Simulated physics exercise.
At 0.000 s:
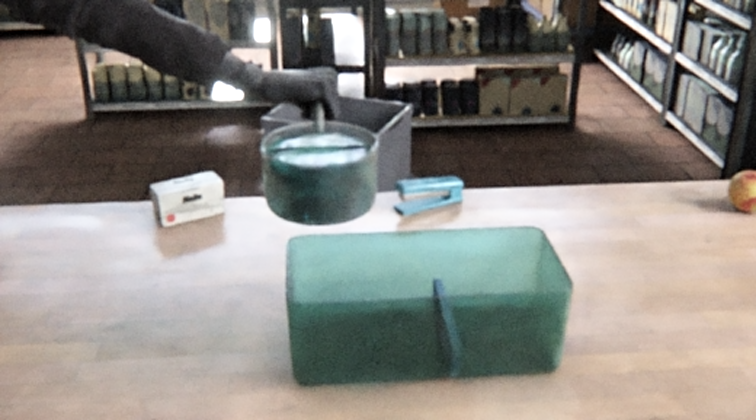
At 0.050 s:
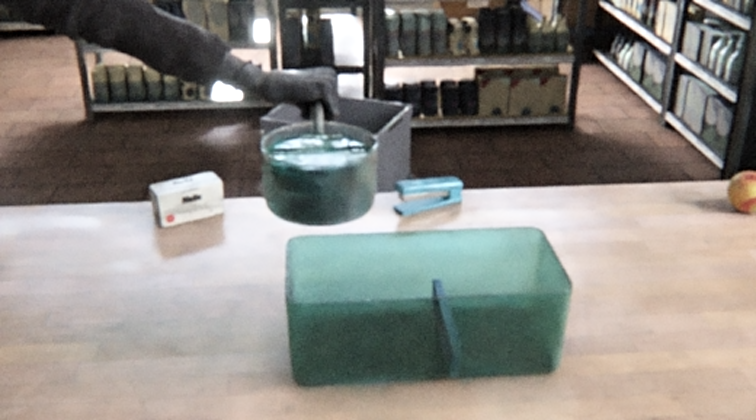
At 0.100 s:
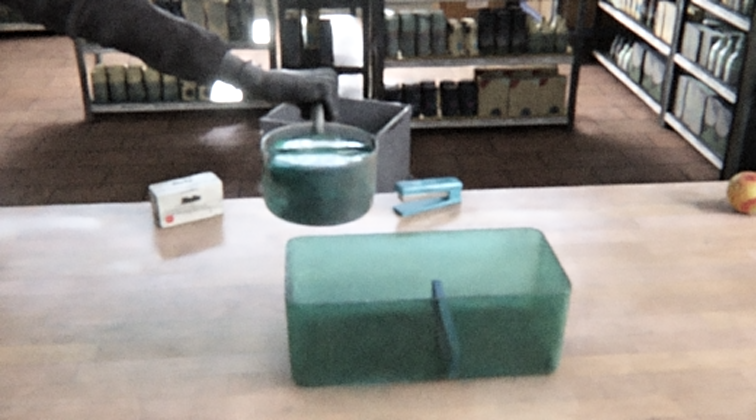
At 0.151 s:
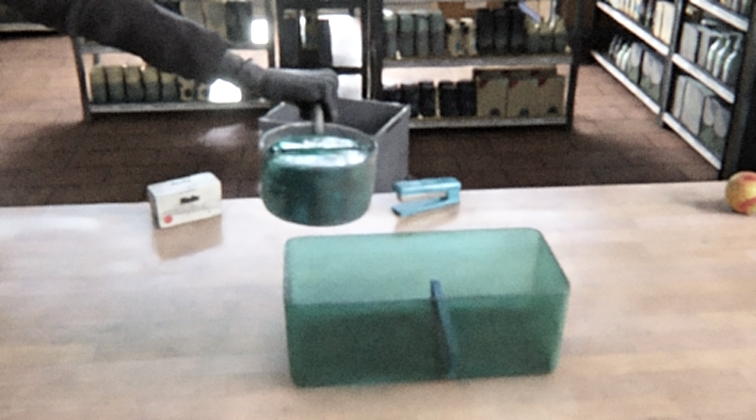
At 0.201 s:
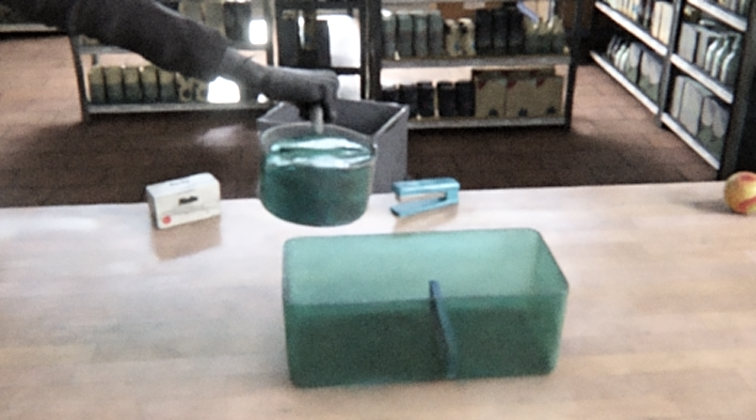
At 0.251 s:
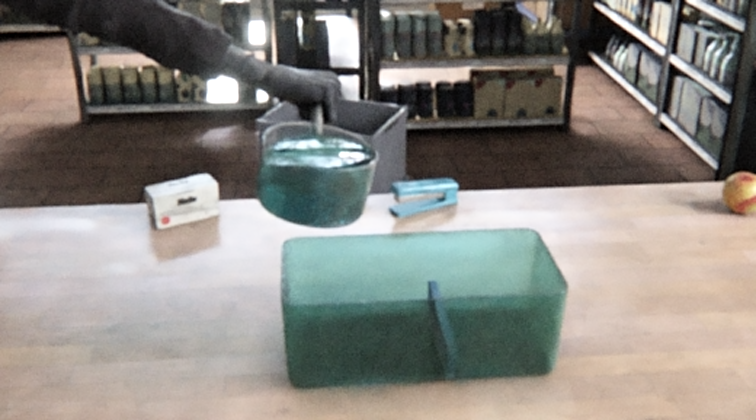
A gloved hand held a small clear pot of bluish-green water above a worktop, just behind a long green basin, and slowly leaned it slightly to the right while everything else stayed put.
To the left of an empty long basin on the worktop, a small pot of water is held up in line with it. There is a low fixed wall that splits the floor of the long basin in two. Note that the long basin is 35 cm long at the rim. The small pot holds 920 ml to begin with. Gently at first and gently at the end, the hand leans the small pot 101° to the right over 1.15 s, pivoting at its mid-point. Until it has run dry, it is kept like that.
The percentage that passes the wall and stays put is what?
It is about 29 per cent.
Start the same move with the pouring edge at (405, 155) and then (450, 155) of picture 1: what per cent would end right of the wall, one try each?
60 in a hundred, followed by 95 in a hundred.
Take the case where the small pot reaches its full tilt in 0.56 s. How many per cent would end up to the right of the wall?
That would be about 10 in a hundred, I'd say.
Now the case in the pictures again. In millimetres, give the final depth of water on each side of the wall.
I'd say close to 20 mm on the left, close to 12 mm on the right.
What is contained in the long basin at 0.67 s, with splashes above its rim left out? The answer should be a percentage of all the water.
Roughly 12 percent of it.
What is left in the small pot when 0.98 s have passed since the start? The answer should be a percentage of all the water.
About 14 per cent.
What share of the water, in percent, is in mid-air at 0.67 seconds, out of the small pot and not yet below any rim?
26 per cent.
After 0.67 s the tilt is 64° and 62 per cent is still to pour, 11 is left of the wall and 1 right of it.
After 0.98 s the tilt is 96° and 14 per cent is still to pour, 48 is left of the wall and 28 right of it.
After 1.30 s the tilt is 101° and 1 per cent is still to pour, 68 is left of the wall and 29 right of it.
After 1.65 s the tilt is 101° and 0 per cent is still to pour, 70 is left of the wall and 29 right of it.
In the end 70 per cent lies left of the wall, 29 right of it and 1 outside.
